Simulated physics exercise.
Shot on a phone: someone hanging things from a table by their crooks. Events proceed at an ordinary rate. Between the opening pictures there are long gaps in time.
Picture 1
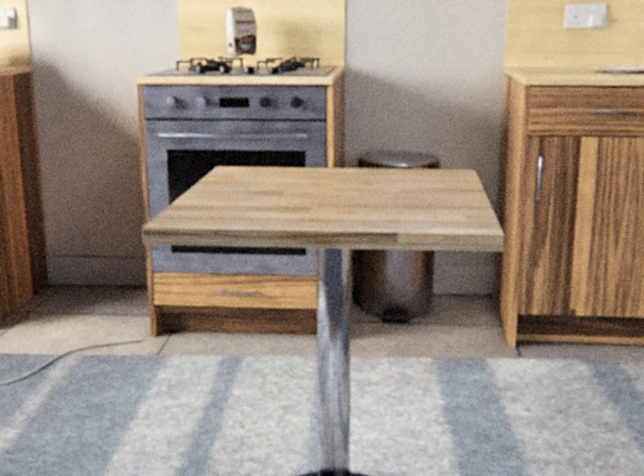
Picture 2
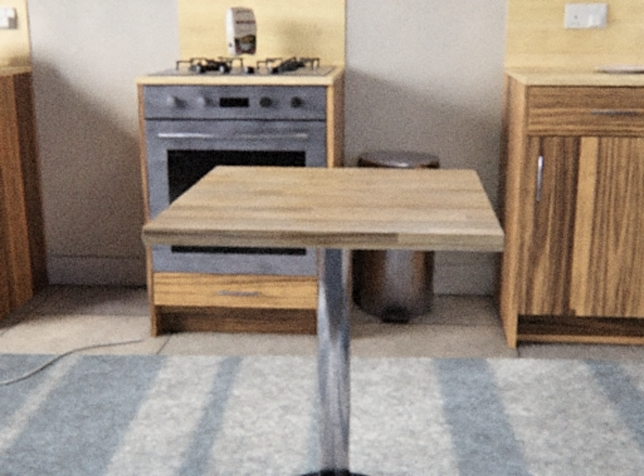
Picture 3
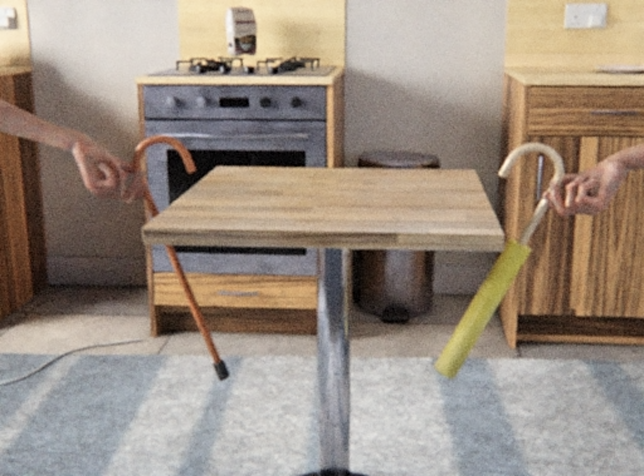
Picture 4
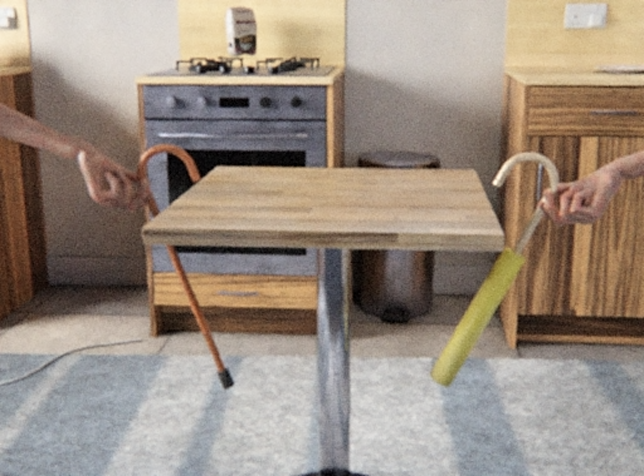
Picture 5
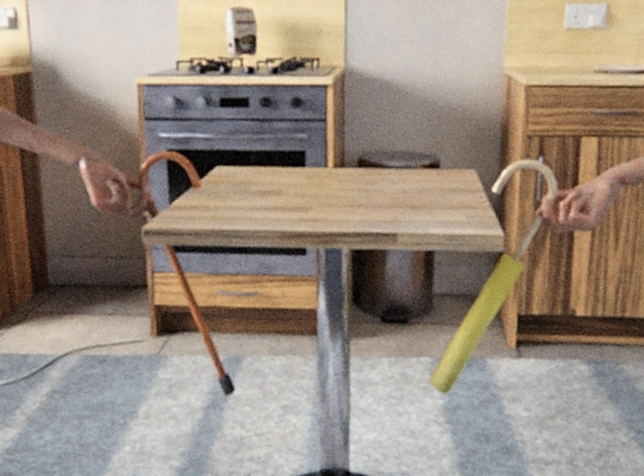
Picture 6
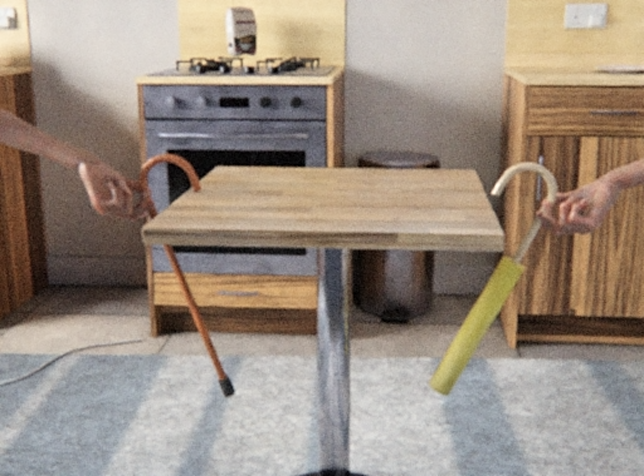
A square wooden table on a single metal leg stands on a blue-and-grey striped rug in a kitchen, seen from the front by a still camera, with an oven, a metal bin and wooden cupboards behind. At first nothing moves; then a hand at each side holds an orange cane on the left and a yellow umbrella on the right. Both hands shift slightly, bringing the crooks to the table's edges, and keep holding them.
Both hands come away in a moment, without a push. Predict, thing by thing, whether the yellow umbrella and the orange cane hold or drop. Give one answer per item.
My guess is the yellow umbrella falls free. My guess is the orange cane holds fast.
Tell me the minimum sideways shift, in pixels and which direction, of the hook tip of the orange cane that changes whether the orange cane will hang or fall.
Roughly 12 pixels left.
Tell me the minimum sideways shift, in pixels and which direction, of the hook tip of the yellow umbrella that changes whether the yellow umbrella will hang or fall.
About 8 pixels to the left.
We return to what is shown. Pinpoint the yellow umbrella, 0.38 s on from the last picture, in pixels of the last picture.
About (506, 419).
Then, 0.38 s on from there, yellow umbrella at the bottom near (506, 419); orange cane at rest near (204, 276).
In the end, the yellow umbrella falls to the floor; the orange cane stays hooked on the edge, near (205, 276).
